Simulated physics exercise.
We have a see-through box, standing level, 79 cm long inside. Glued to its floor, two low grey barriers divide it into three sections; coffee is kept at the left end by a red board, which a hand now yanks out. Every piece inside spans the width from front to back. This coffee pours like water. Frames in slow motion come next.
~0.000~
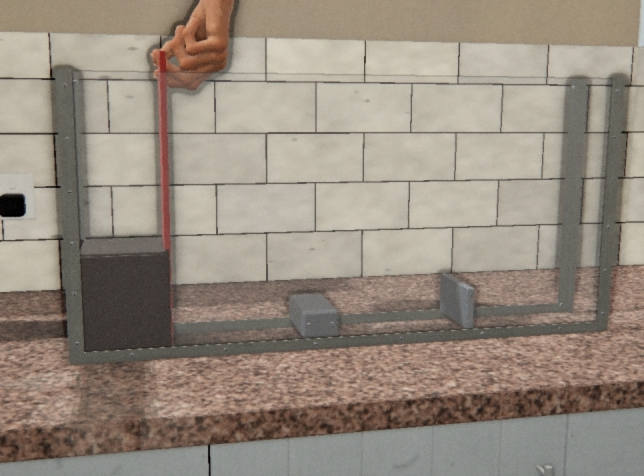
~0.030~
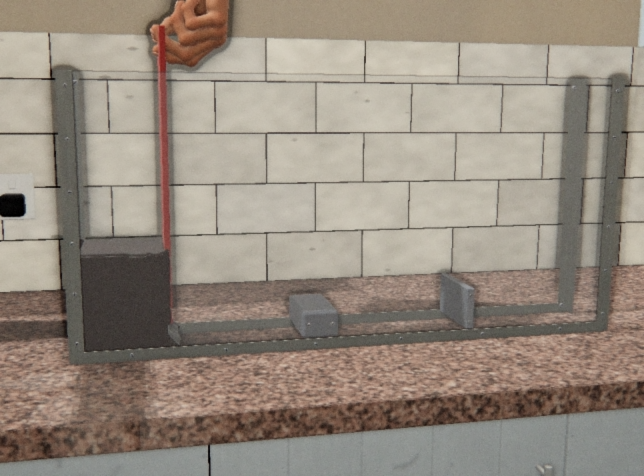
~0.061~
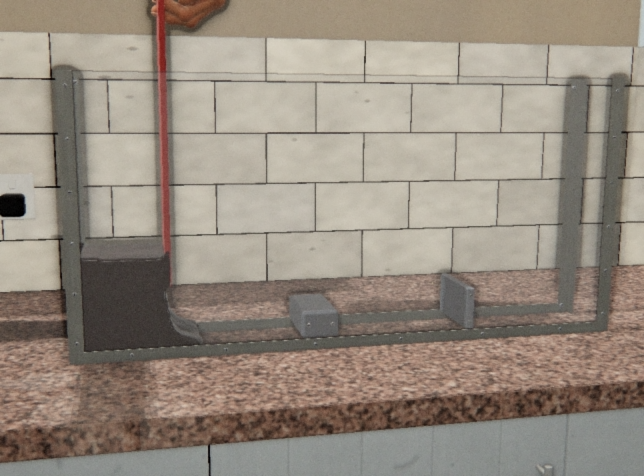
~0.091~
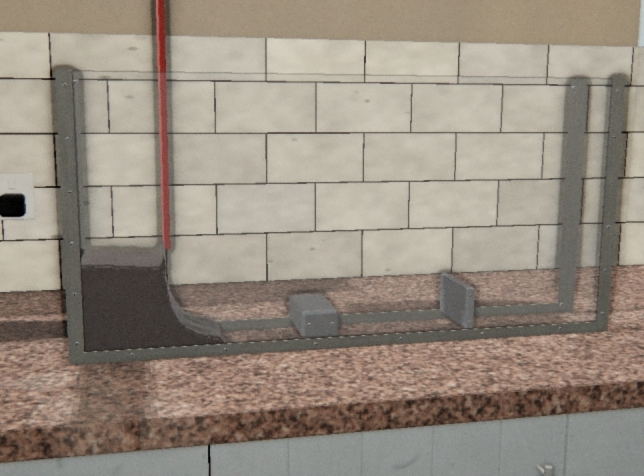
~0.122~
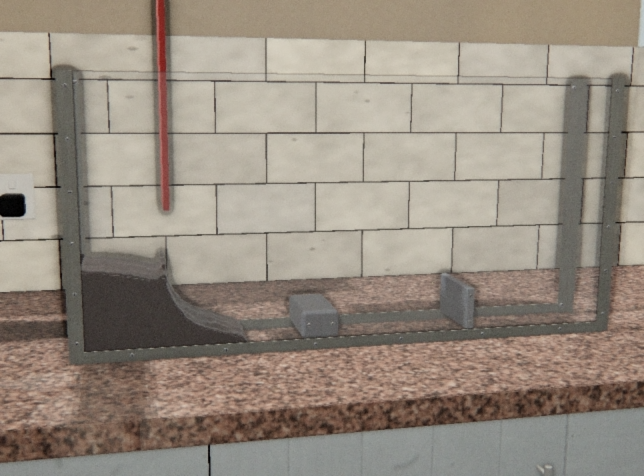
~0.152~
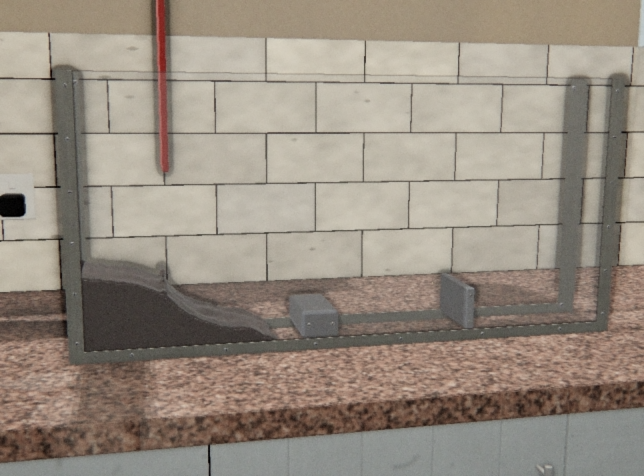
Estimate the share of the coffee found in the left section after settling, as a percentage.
I would say roughly 60 per cent of it.
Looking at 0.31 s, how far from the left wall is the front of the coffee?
By then it's made it to close to 38 cm from the left end.
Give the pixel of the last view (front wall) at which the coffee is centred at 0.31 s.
At about (207, 320).
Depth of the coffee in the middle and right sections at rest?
Taking them in turn, you get 3.0 cm and then 0.0 cm.
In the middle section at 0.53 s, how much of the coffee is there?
That share comes to around 32 percent, give or take.
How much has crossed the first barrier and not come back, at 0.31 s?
About 6 %.
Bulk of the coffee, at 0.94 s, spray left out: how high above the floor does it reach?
About 4.0 cm.
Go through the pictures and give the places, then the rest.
The surface at the left wall is at (87, 256); the front along the floor is at (167, 344); the board's lower edge is at (170, 345); the first barrier (broad) has its top at (321, 313); the second barrier (thin) has its top at (471, 290), in the first frame.
The surface at the left wall is at (87, 257); the front along the floor is at (179, 343); the board's lower edge is at (170, 322), in the second frame.
The surface at the left wall is at (87, 261); the front along the floor is at (200, 342); the board's lower edge is at (169, 285), in the third frame.
The surface at the left wall is at (88, 267); the front along the floor is at (222, 341); the board's lower edge is at (168, 247), in the fourth frame.
The surface at the left wall is at (88, 274); the front along the floor is at (245, 339); the board's lower edge is at (167, 209), in the fifth frame.
The surface at the left wall is at (88, 280); the front along the floor is at (270, 338); the board's lower edge is at (166, 170), in the sixth frame.
By 0.31 s 94 per cent is still short of the first barrier, 0 is over the second.
By 0.53 s 68 per cent is still short of the first barrier, 0 is over the second.
By 0.94 s 61 per cent is still short of the first barrier, 1 is over the second.
At rest it is 61 per cent left, 38 middle, 1 right.
